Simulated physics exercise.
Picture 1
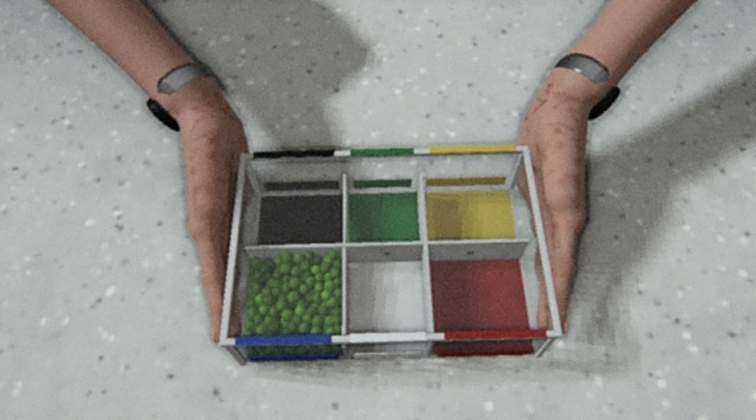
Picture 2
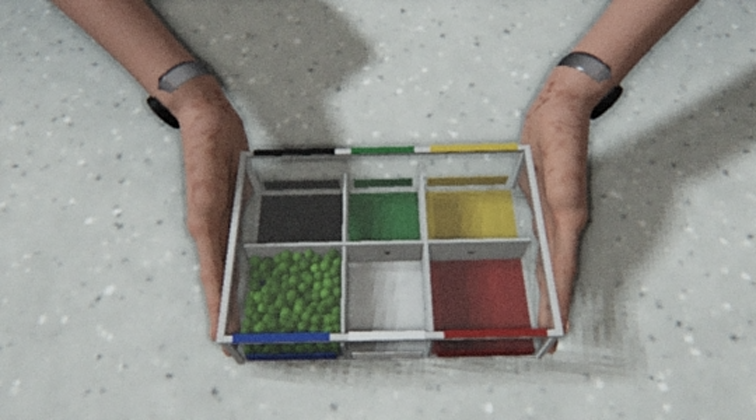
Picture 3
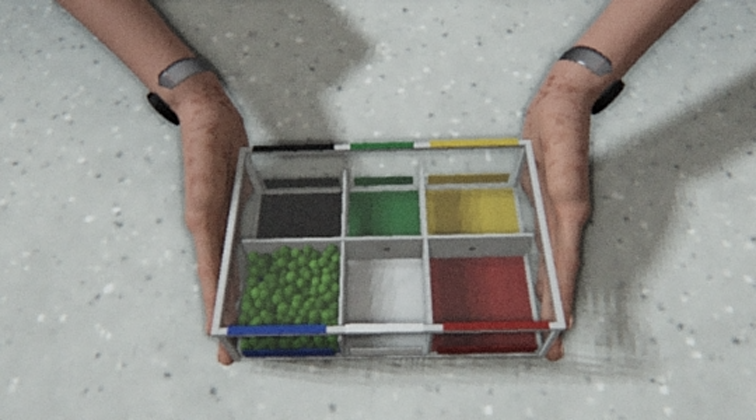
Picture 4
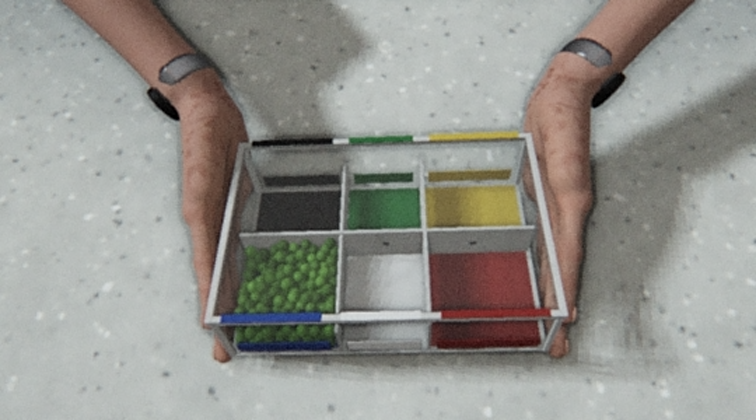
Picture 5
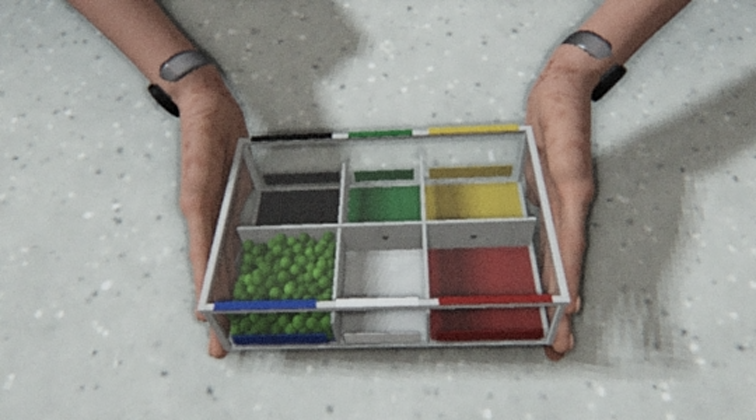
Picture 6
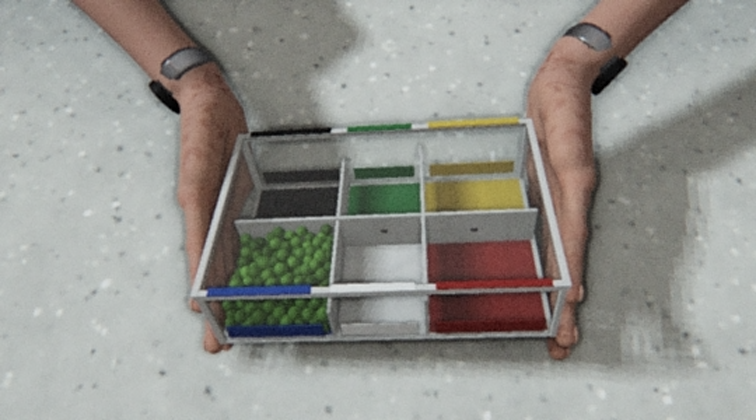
A clear divided box, with green peas heaped in its blue-marked front left compartment, tilted gradually between two hands, its front edge rising toward the viewer while the peas stayed in their compartment.
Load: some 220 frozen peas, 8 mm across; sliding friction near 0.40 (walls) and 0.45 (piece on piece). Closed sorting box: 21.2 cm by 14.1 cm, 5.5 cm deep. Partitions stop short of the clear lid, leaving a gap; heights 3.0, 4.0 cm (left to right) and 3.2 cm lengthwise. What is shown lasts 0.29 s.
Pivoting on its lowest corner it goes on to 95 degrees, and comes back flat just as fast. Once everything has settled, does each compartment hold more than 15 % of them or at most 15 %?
Red: At most 15 %; blue: More than 15 %; green: At most 15 %; yellow: At most 15 %; white: At most 15 %; black: More than 15 %.
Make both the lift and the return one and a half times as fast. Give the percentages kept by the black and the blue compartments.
Final share: Black 75 %, blue 25 %.
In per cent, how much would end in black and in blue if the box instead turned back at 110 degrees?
Then the black compartment would keep 80 per cent and the blue one 15 per cent.
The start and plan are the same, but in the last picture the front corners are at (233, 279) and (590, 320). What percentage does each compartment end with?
Final shares: Red 0%, blue 15%, green 15%, yellow 65%, white 0%, black 0%.
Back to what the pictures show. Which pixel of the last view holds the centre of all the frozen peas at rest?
Once everything settles, the centre is around (288, 221).
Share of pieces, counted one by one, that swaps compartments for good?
Near 70 per cent, all told.
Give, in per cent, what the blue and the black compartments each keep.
In blue it's 30, in black it's 70.
Then, 1.35 s after the last picture, tilt 95 degrees; blue 55 %, black 45 %.
Then, 2.25 s after the last picture, tilt 43 degrees; blue 30 %, black 70 %.
Then, 3.16 s after the last picture, tilt 0 degrees; blue 30 %, black 70 %.
In the end, red 0 %, blue 30 %, green 0 %, yellow 0 %, white 0 %, black 70 %.
